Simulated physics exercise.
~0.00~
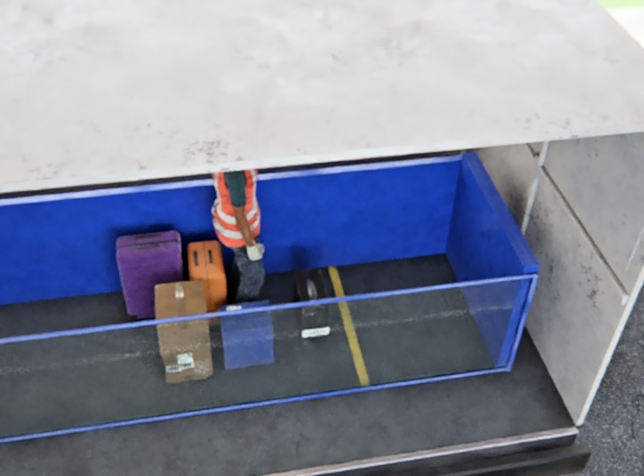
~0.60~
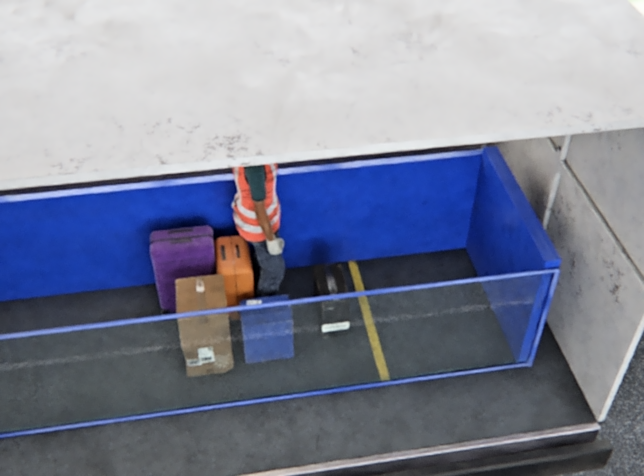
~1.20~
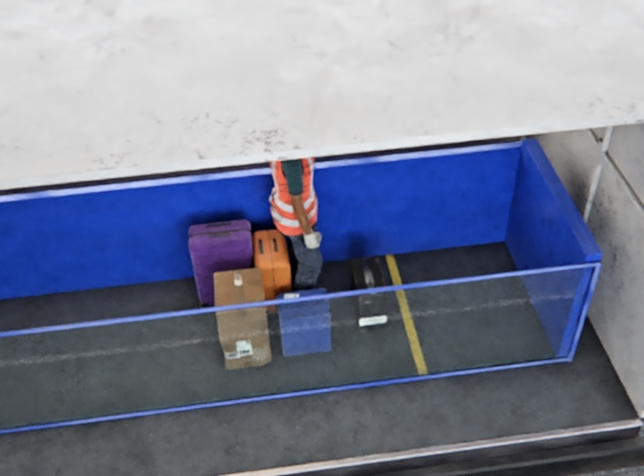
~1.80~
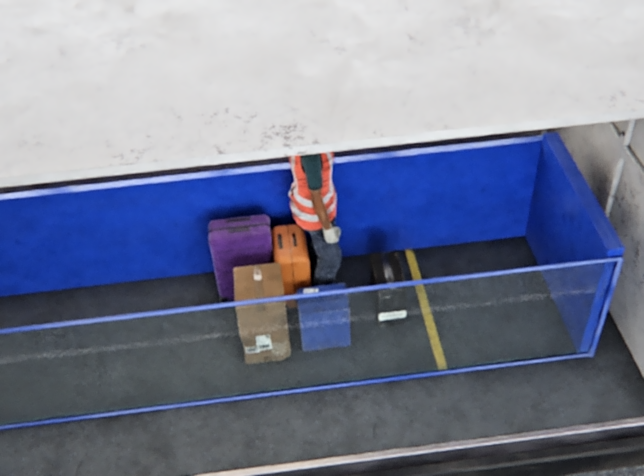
The camera view pans slightly left over a blue-walled bay where a figure in an orange vest stands beside purple, orange, brown, blue and black luggage, and the items stay upright and almost still, all ending short of the yellow line.
